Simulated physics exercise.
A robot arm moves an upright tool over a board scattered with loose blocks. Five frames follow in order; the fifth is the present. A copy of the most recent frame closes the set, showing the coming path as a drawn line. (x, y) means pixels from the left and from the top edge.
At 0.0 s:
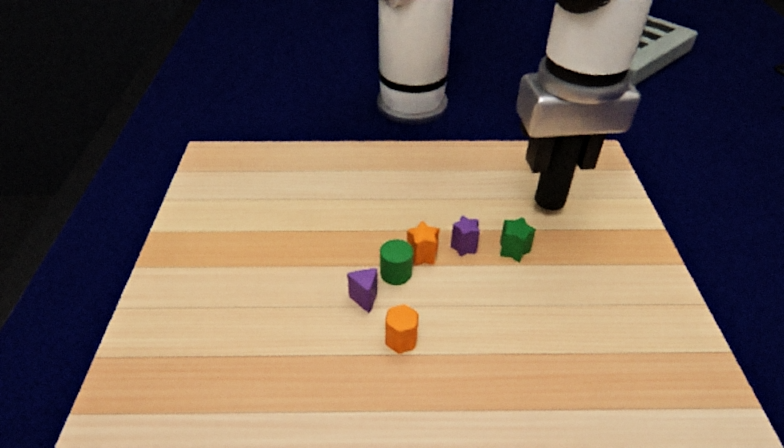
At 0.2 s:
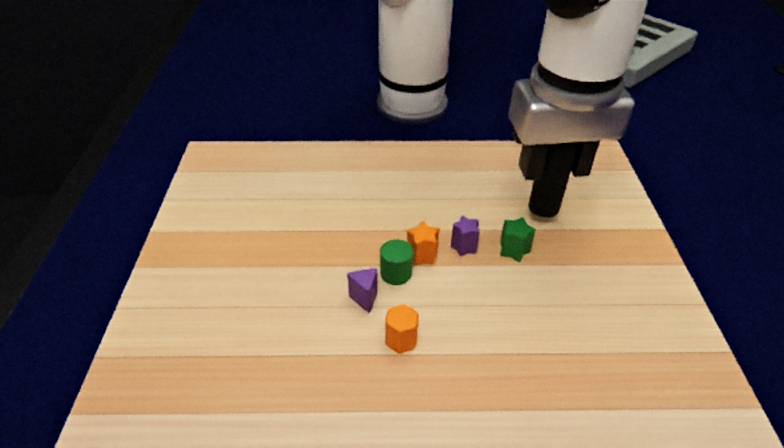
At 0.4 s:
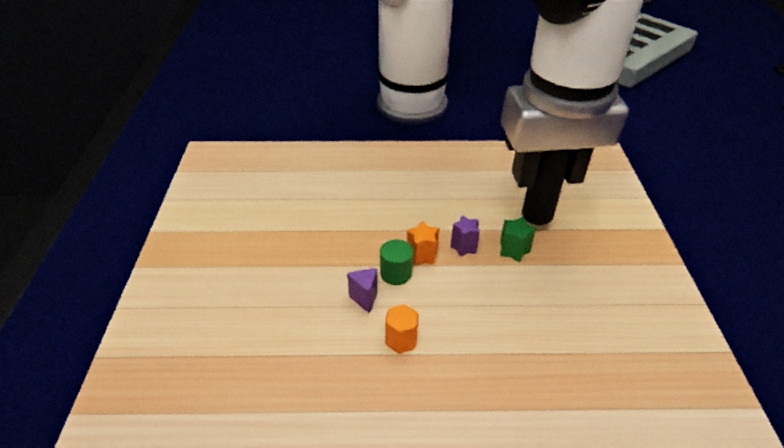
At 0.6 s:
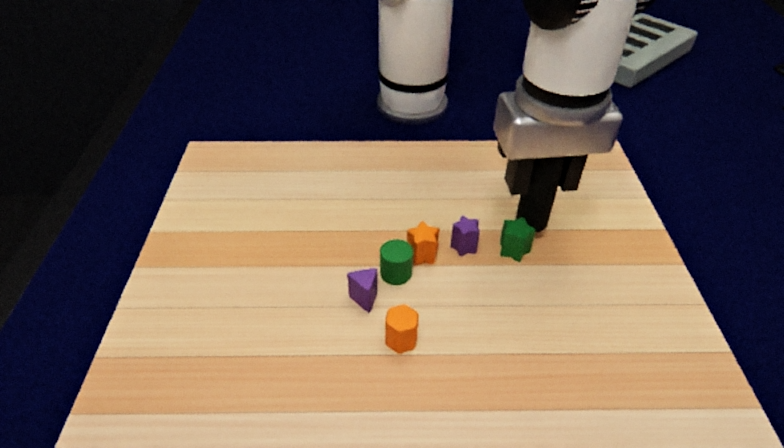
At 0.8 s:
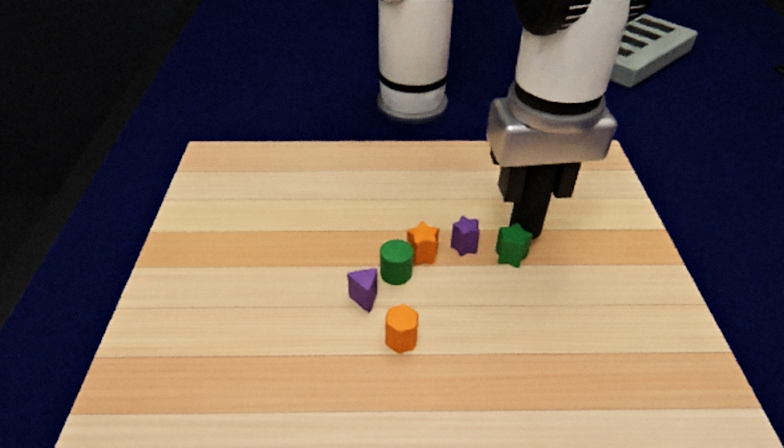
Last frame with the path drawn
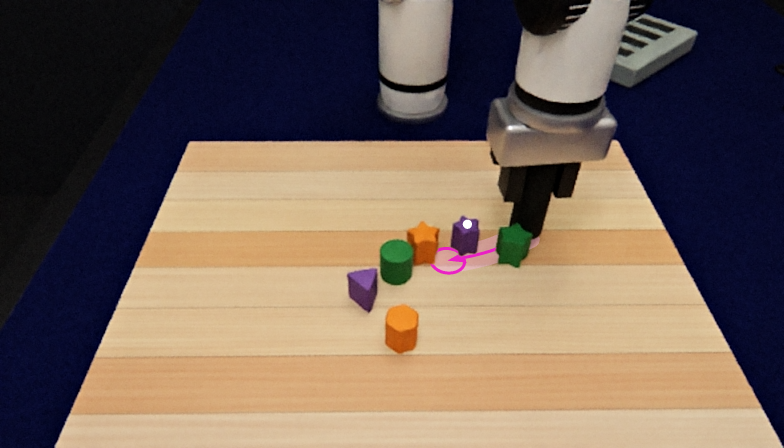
A robot arm moves its black tool down and left, slightly nudging the green star-shaped block.
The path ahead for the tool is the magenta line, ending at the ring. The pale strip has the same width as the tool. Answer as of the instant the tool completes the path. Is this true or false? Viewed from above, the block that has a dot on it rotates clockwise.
Verdict: True.
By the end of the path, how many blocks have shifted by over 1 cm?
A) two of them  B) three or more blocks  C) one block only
I'll go with B - three or more blocks.
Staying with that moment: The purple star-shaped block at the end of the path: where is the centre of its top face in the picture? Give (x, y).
I'd guess (432, 222).
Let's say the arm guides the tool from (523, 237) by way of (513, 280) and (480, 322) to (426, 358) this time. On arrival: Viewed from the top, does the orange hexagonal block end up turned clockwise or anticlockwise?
Answer: With the clock.
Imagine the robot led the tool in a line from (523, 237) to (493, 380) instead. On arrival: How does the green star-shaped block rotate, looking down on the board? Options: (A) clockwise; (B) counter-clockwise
I'll go with A - clockwise.
Path on the board, from (523, 237) via (488, 252), ending at (448, 260); the dot is on the purple star-shaped block.
What follows on the original path. One third of the way, tool (502, 239); green star-shaped block (507, 246), turned 50° anticlockwise.
Two thirds of the way, tool (476, 247); purple star-shaped block (452, 224), turned 20° clockwise; green star-shaped block (502, 251), turned 80° anticlockwise.
At the end, tool (449, 252); green circular block in place; orange star-shaped block (411, 230), turned 55° anticlockwise; purple star-shaped block (432, 222), turned 50° clockwise; green star-shaped block (503, 251), turned 80° anticlockwise.
